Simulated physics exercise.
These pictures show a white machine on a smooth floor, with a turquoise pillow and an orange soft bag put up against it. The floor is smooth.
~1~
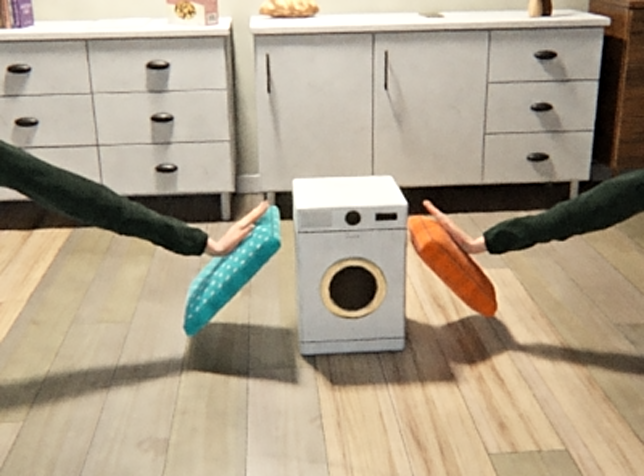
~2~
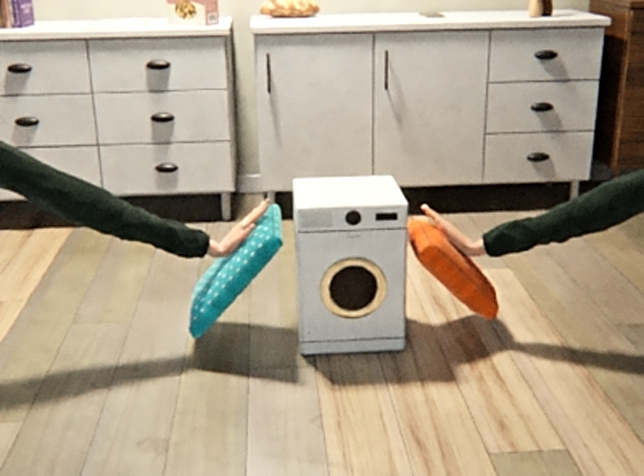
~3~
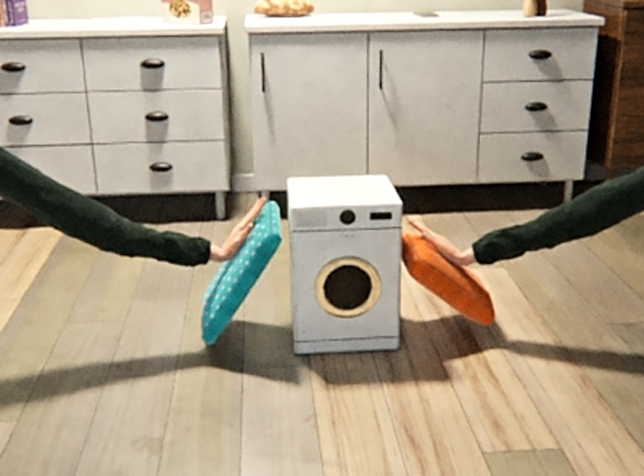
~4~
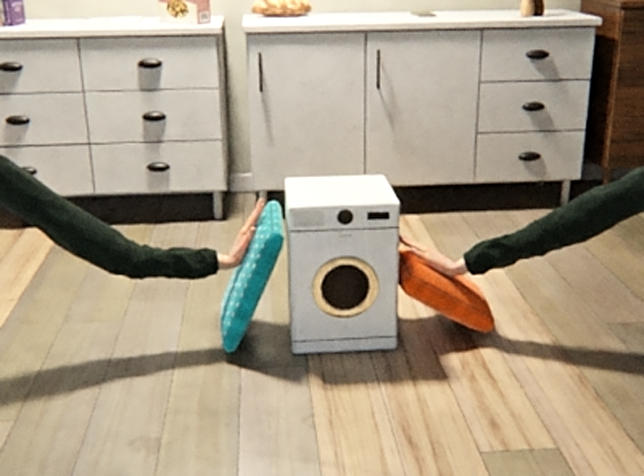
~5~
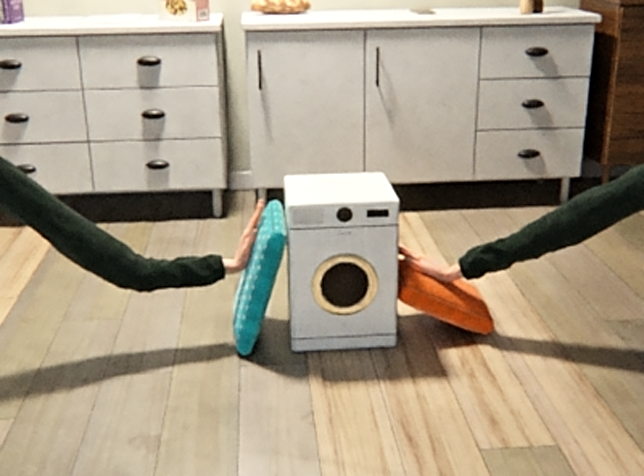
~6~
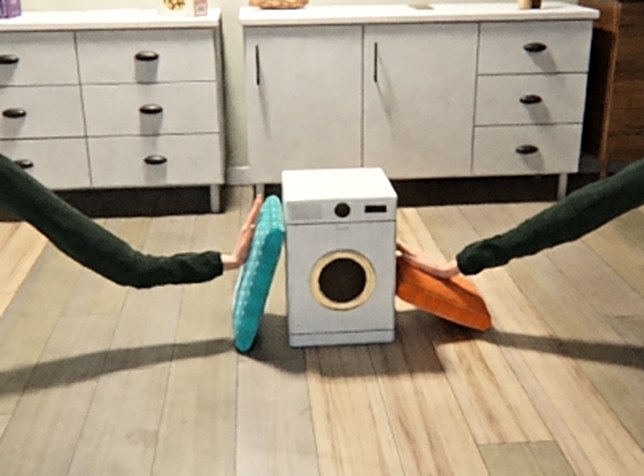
The clip opens with two dark-sleeved arms holding a turquoise pillow and an orange soft bag slanted at the left and right sides of a small white machine. The left hand pushes the pillow nearly upright, its foot sliding in toward the machine, while the right hand lowers the orange bag to a flatter slant.
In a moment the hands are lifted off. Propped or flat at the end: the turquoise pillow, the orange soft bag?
The turquoise pillow holds its lean, the orange soft bag slides down flat.
Then, 0.20 s later than the last view, pillow against the side near (259, 271); soft bag slipping down near (437, 297).
Then, 0.30 s later than the last view, pillow against the side near (259, 272); soft bag flat on the floor near (437, 305).
Then, 0.80 s later than the last view, pillow against the side near (259, 271); soft bag flat on the floor near (439, 305).
Finally, pillow against the side near (259, 271); soft bag flat on the floor near (439, 305). The turquoise pillow remains propped up and the orange soft bag slips and lies down.
